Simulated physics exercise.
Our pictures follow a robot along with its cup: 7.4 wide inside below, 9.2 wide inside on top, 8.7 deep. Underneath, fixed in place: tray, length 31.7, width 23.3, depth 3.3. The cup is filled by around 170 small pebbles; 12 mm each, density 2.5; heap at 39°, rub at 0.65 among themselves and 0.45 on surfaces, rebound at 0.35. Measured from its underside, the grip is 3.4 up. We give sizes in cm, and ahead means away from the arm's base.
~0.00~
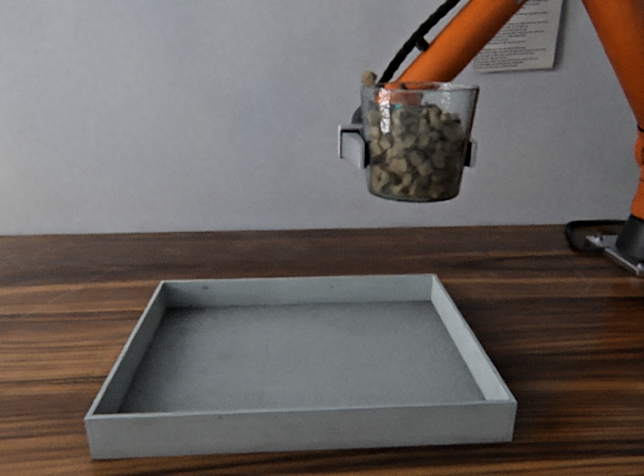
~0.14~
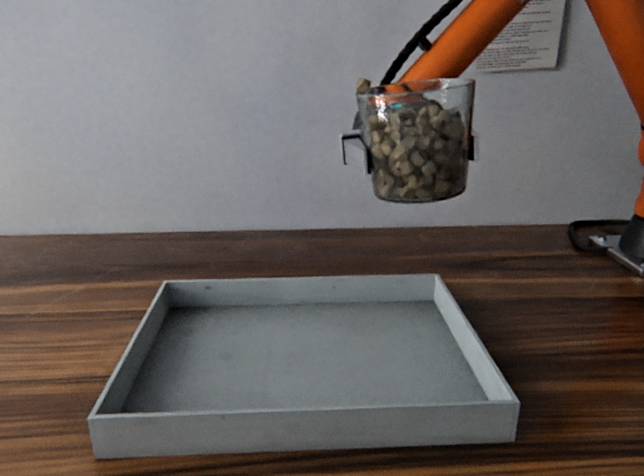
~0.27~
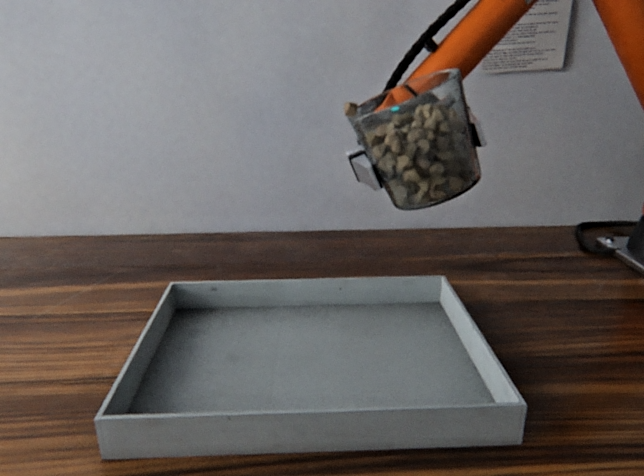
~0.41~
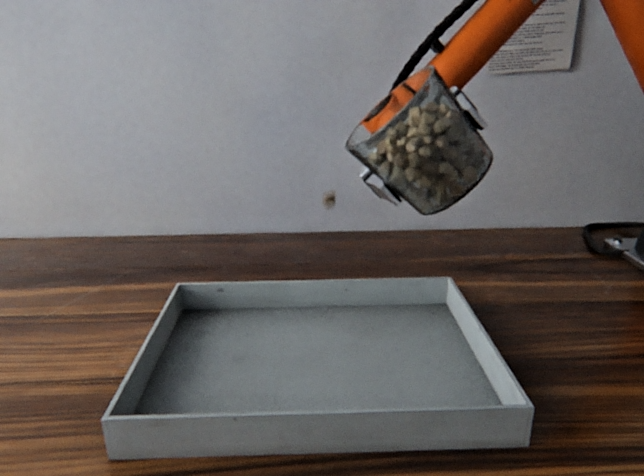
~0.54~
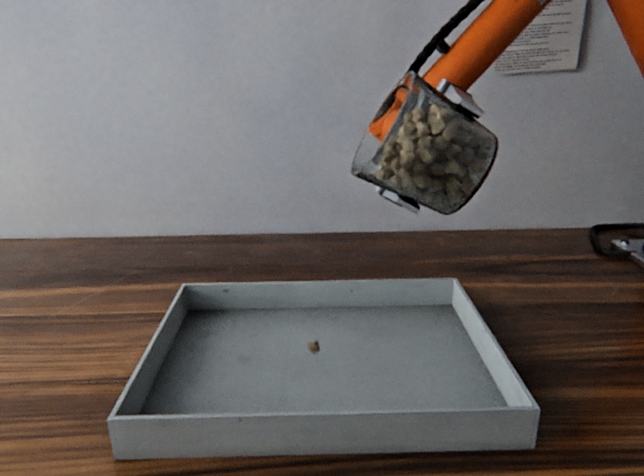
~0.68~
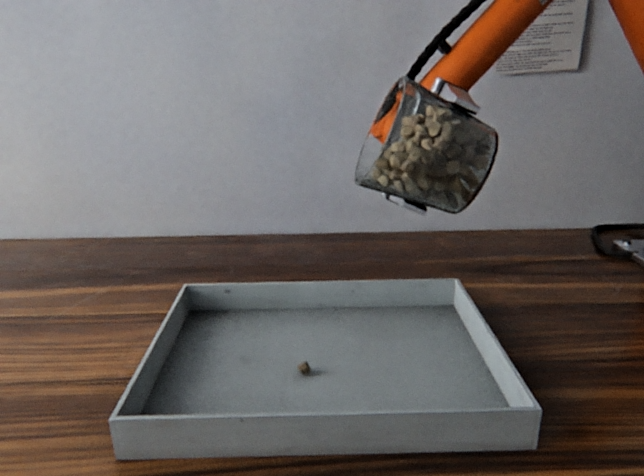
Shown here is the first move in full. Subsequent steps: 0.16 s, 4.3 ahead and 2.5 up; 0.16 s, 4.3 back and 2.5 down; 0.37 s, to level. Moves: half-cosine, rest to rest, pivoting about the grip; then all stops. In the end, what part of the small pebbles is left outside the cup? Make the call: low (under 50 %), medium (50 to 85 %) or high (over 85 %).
My call: Low.
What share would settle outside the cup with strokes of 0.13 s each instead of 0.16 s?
It would come to around 45 %.
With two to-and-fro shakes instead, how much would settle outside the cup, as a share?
I'd expect something close to 35 per cent.
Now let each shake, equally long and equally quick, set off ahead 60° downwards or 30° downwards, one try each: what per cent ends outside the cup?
It comes to around 0 per cent on the first try and around 10 per cent on the second.
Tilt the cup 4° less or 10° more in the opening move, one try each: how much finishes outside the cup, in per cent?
About 15 per cent for the first try and 40 per cent for the second.
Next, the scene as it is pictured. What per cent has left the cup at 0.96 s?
Roughly 5 per cent by then.
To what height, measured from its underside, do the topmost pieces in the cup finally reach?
Top of the fill: Near 8.0 cm.
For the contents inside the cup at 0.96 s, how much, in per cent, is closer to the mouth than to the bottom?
Some 60 percent is in that half.
After 0.96 s, tilted 66° forward, highest piece 24 above the table; 158 in the cup, 1 in the tray, 8 in flight or on a rim.
After 1.23 s, tilted 20° forward, highest piece 25 above the table; 134 in the cup, 31 in the tray, 2 in flight or on a rim.
After 1.57 s, level, highest piece 25 above the table; 133 in the cup, 34 in the tray.
After 2.62 s, level, highest piece 25 above the table; 133 in the cup, 34 in the tray.
In the end, 133 in the cup, 34 in the tray. That is 20 % outside the cup.
